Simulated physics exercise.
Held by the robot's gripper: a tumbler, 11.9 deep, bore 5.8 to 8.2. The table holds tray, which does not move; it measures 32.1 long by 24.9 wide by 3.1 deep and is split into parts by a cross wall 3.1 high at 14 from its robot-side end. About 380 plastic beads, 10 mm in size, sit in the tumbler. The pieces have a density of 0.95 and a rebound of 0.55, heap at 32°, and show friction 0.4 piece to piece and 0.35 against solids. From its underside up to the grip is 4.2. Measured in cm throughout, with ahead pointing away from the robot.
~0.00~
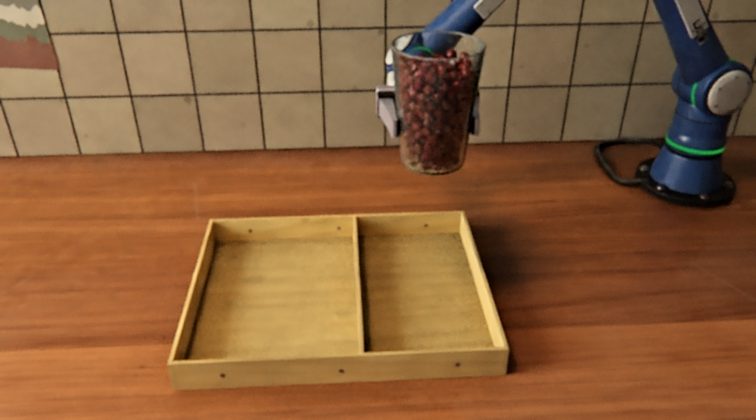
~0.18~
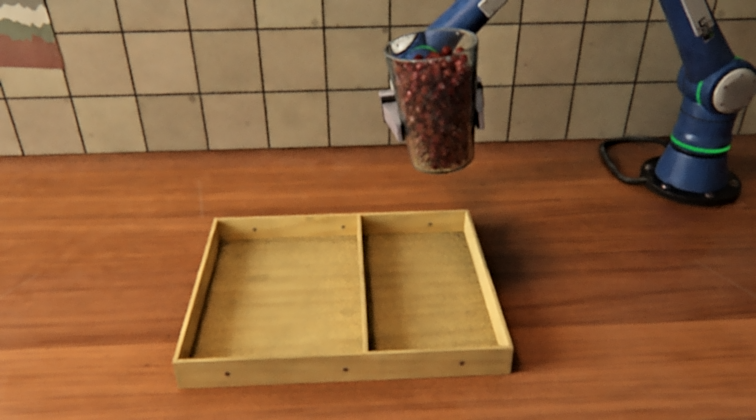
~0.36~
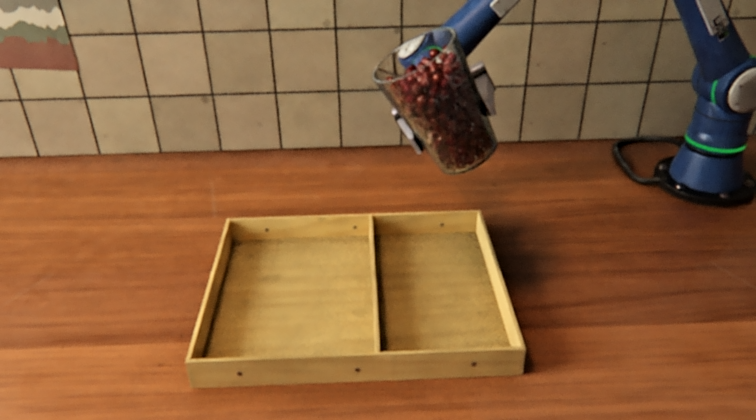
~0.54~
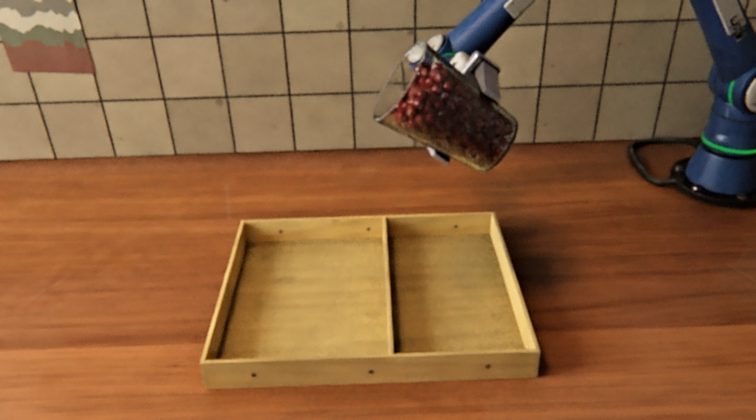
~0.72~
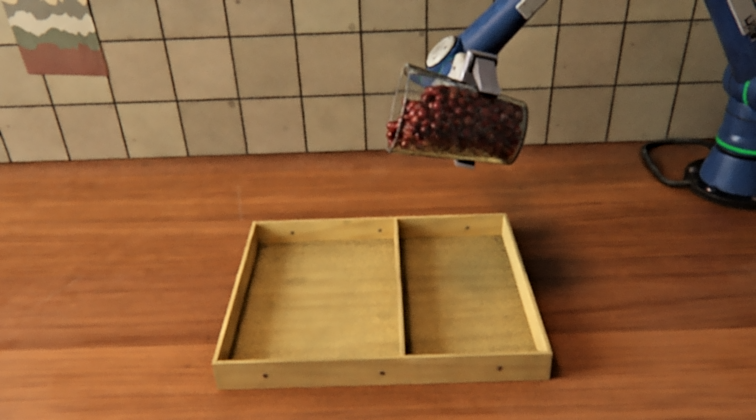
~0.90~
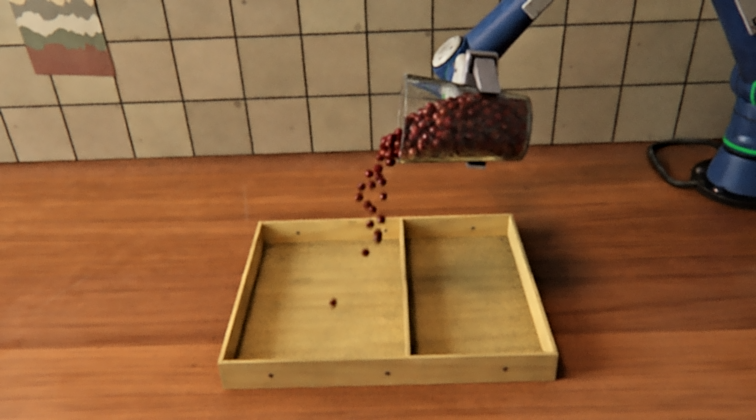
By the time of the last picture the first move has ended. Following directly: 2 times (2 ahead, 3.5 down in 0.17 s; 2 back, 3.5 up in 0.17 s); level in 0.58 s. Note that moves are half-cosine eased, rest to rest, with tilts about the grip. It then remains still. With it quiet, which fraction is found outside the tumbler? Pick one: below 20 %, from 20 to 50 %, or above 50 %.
From 20 to 50 %.
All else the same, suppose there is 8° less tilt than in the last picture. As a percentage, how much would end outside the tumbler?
Near 15 %.
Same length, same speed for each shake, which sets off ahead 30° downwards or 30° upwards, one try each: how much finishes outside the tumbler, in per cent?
It comes to around 50 per cent on the first try and around 65 per cent on the second.
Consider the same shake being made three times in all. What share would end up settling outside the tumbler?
Probably about 35 in a hundred.
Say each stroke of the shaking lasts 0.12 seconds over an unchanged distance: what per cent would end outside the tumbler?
The share would be near 35 %.
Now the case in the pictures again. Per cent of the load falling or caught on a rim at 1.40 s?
Reading at that time: Some 1 per cent.
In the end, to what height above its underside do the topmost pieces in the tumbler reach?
I'd say close to 10.0 cm.
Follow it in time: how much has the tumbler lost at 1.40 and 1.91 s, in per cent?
At the first time about 20 per cent, at the second about 30 per cent.
After 1.40 s, tilted 83° forward, highest piece 21 above the table; 306 in the tumbler, 72 in the far-side part, 4 in flight or on a rim.
After 1.91 s, tilted 33° forward, highest piece 26 above the table; 271 in the tumbler, 109 in the far-side part, 2 in flight or on a rim.
After 2.36 s, level, highest piece 27 above the table; 271 in the tumbler, 111 in the far-side part.
After 3.41 s, level, highest piece 27 above the table; 271 in the tumbler, 111 in the far-side part.
At rest, 271 in the tumbler, 111 in the far-side part. That is 29 % outside the tumbler.
